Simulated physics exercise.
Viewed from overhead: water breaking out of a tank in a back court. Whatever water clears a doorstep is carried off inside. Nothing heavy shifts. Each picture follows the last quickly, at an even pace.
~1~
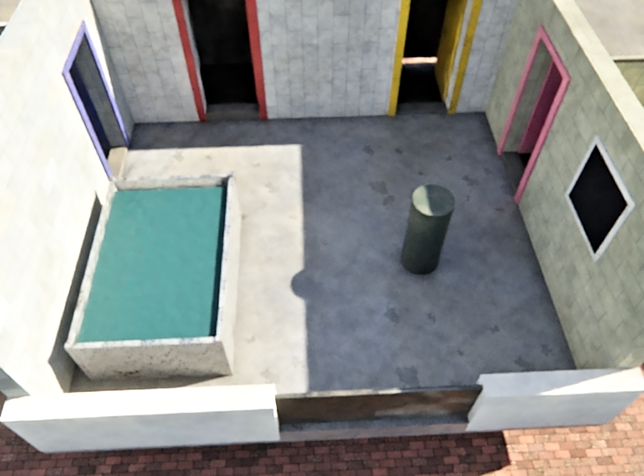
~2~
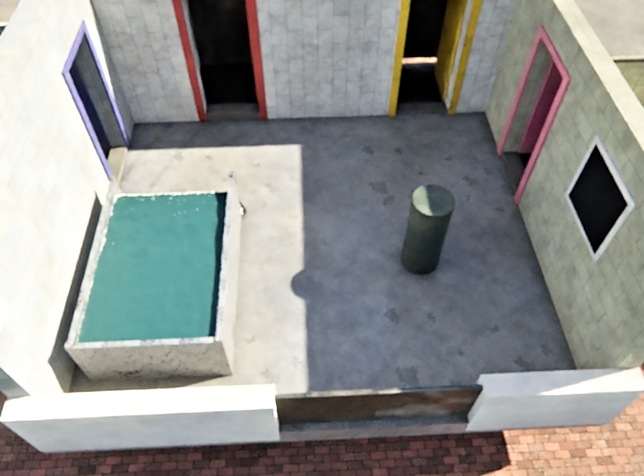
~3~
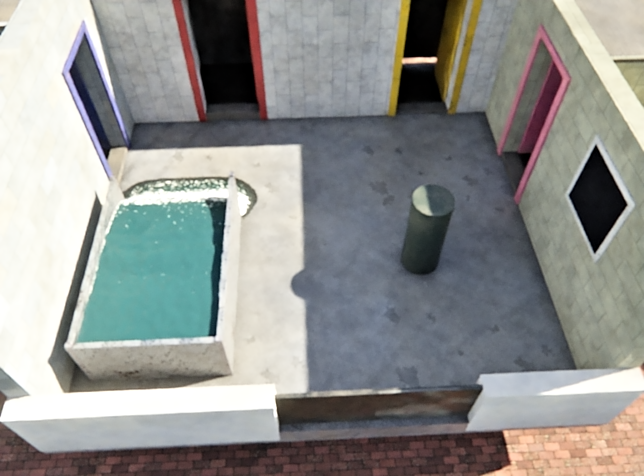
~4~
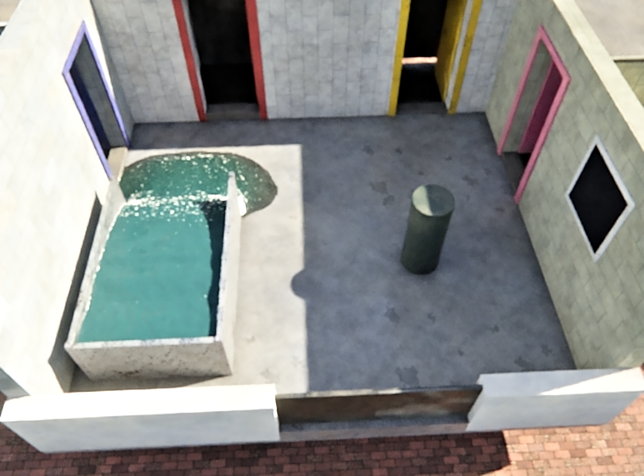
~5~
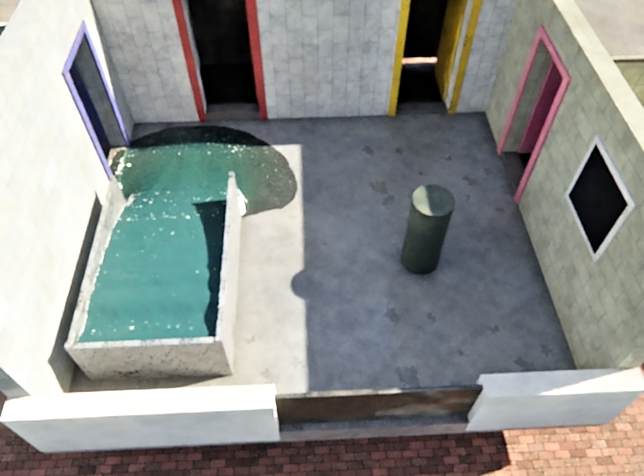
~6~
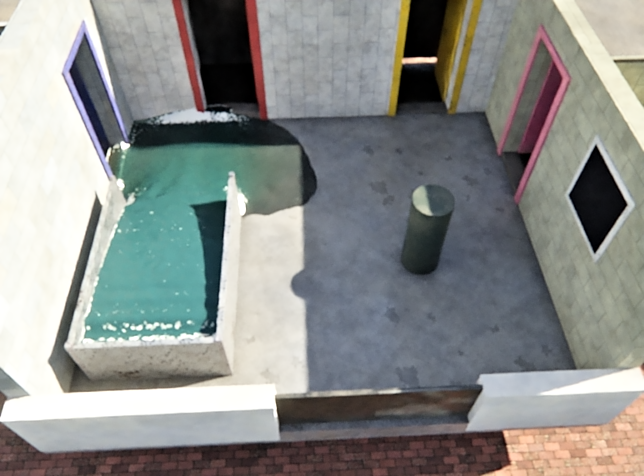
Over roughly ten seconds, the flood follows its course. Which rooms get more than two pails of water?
The yellow door tops two buckets. The pink door tops two buckets. The blue door tops two buckets. The red door tops two buckets.
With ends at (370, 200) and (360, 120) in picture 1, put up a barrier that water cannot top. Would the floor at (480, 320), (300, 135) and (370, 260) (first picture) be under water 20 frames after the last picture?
Log, spots one to three: Spared; swamped; swamped.
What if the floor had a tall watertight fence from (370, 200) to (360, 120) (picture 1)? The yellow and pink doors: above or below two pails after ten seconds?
Result - yellow door: Safe; pink door: Safe.
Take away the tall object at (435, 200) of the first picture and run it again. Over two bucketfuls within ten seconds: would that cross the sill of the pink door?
One by one: The pink one takes more.
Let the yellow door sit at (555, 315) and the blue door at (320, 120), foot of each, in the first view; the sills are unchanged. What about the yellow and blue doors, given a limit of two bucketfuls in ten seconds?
Check: Yellow one comes out above / blue one comes out above.
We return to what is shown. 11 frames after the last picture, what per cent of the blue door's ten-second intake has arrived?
Approximately 30 per cent.
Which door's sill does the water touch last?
That is the pink one.
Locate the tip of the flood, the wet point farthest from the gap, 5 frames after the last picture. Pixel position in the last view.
The front should reach about (352, 121).
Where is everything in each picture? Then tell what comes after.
In the first frame, the tank at (162, 254) is whole and still.
In the second frame, the front is at a hidden place, out from the gap on the tank's far side.
In the third frame, the front is at a hidden place, out from the gap on the tank's far side.
In the fourth frame, water pours out on the tank's far side and has run to (123, 172).
In the fifth frame, the front is at (170, 132), out from the gap on the tank's far side.
In the sixth frame, water pours out on the tank's far side and has run to (135, 123).
A moment on, water covers 25 % of the floor; the yellow door not reached, the pink door not reached, the blue door under two buckets in, the red door over two buckets in.
Next, water covers 30 % of the floor; the yellow door wet at the sill, nothing in, the pink door not reached, the blue door far over two buckets in, the red door far over two buckets in.
Then, water covers 55 % of the floor; the yellow door under two buckets in, the pink door under two buckets in, the blue door far over two buckets in, the red door far over two buckets in.
Later, water covers 80 % of the floor; the yellow door under two buckets in, the pink door over two buckets in, the blue door far over two buckets in, the red door far over two buckets in.
In the end, water covers 95 % of the floor; the yellow door over two buckets in, the pink door far over two buckets in, the blue door far over two buckets in, the red door far over two buckets in.
